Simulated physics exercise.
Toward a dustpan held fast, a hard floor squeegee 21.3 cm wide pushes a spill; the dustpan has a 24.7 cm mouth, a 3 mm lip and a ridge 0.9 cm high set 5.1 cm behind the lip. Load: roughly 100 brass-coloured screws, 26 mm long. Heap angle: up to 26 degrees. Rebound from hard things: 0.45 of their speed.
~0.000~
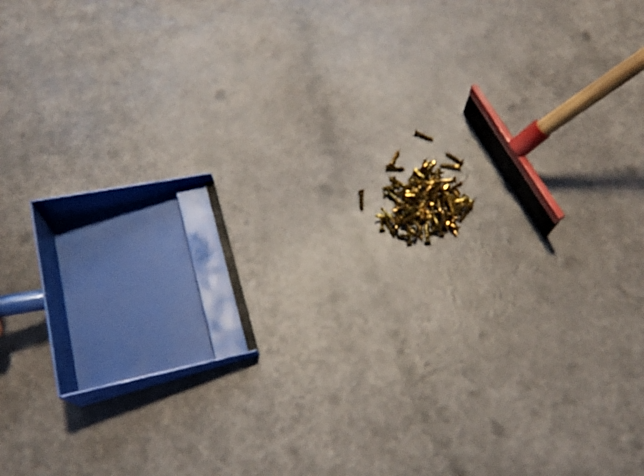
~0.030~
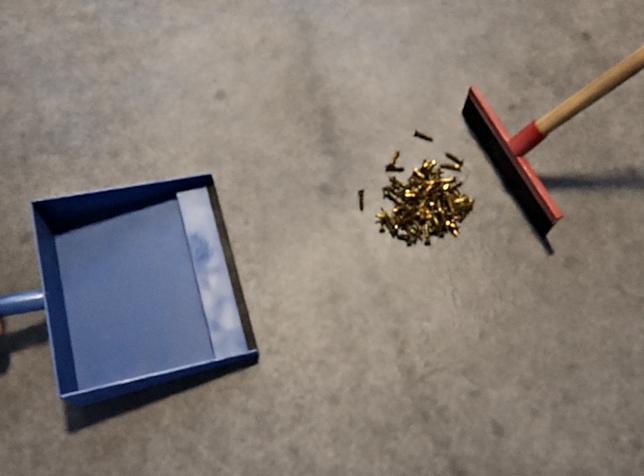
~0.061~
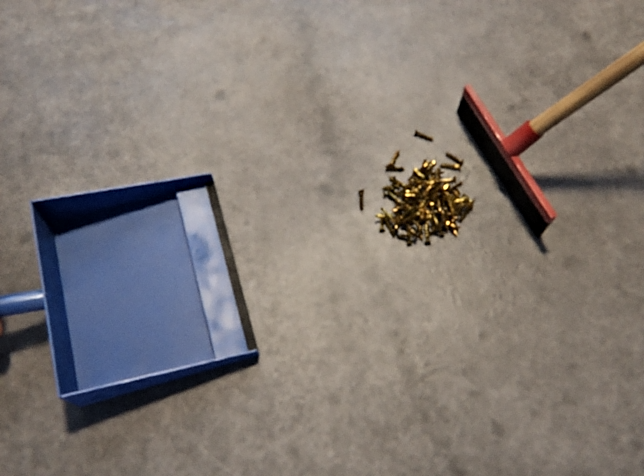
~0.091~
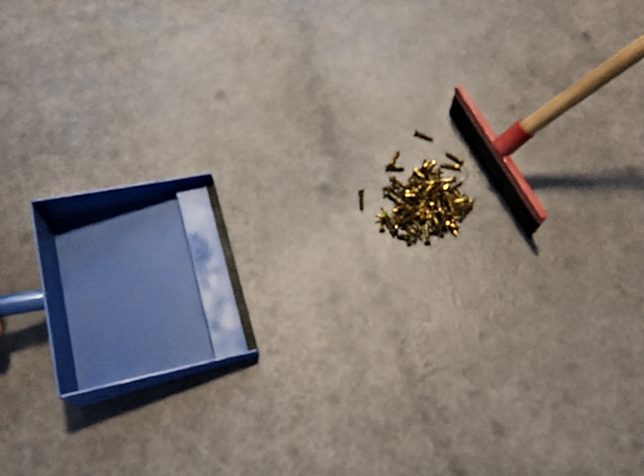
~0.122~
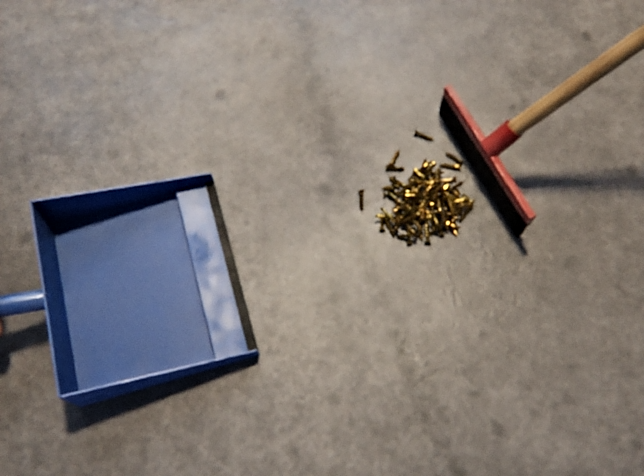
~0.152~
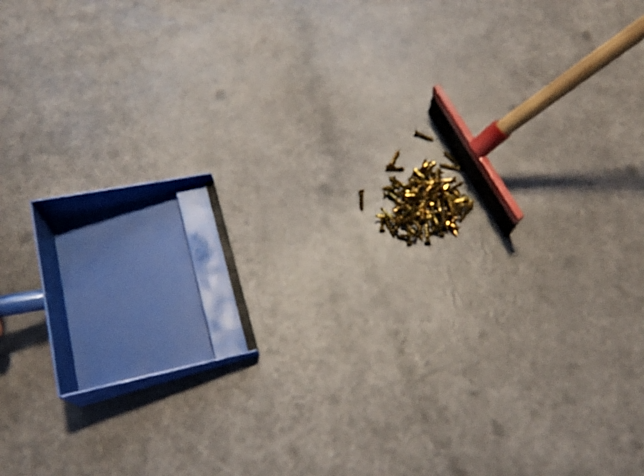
A blue dustpan rests on a mottled grey concrete floor at the left, seen from above, its open edge facing right and part of its handle showing at the left edge. Near the centre lies a small heap of brass-coloured screws, with a red-backed, black-edged squeegee on a wooden handle to its right. The squeegee slides a short way left to the heap's edge, while the dustpan and camera stay still and the screws barely change.
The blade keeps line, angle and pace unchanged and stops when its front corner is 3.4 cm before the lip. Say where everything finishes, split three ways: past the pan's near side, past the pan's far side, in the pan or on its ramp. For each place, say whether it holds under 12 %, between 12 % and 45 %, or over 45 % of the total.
In order: Past the pan's near side: A scattering; past the pan's far side: A scattering; in the pan or on its ramp: A scattering.
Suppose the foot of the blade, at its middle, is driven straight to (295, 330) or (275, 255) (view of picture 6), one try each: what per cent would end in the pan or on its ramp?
Some 10 and 10 per cent.
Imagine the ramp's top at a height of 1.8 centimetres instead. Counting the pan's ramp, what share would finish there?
About 0 %.
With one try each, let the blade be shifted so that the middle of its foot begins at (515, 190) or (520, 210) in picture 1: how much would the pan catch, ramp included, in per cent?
The two tries give some 0 % and some 5 %.
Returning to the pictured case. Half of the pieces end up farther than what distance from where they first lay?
I'd put it near 24 cm.
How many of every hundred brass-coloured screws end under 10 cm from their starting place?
I'd estimate roughly 10 per cent.
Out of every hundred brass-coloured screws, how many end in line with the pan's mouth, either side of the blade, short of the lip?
Some 90 per cent of them end up there.
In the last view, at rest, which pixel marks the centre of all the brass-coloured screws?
Close to pixel (261, 230).
After 0.45 s, middle of the blade 19 cm from the lip; 0 % over the lip, far side 0 %, near side 0 %.
After 0.64 s, middle of the blade 11 cm from the lip; 0 % over the lip, far side 5 %, near side 0 %.
After 0.96 s, middle of the blade 5 cm from the lip; 0 % over the lip, far side 10 %, near side 0 %.
By 1.5 s all is still; near side 0 %, far side 10 %, pan 0 %, in front of the lip or behind the blade 90 %.
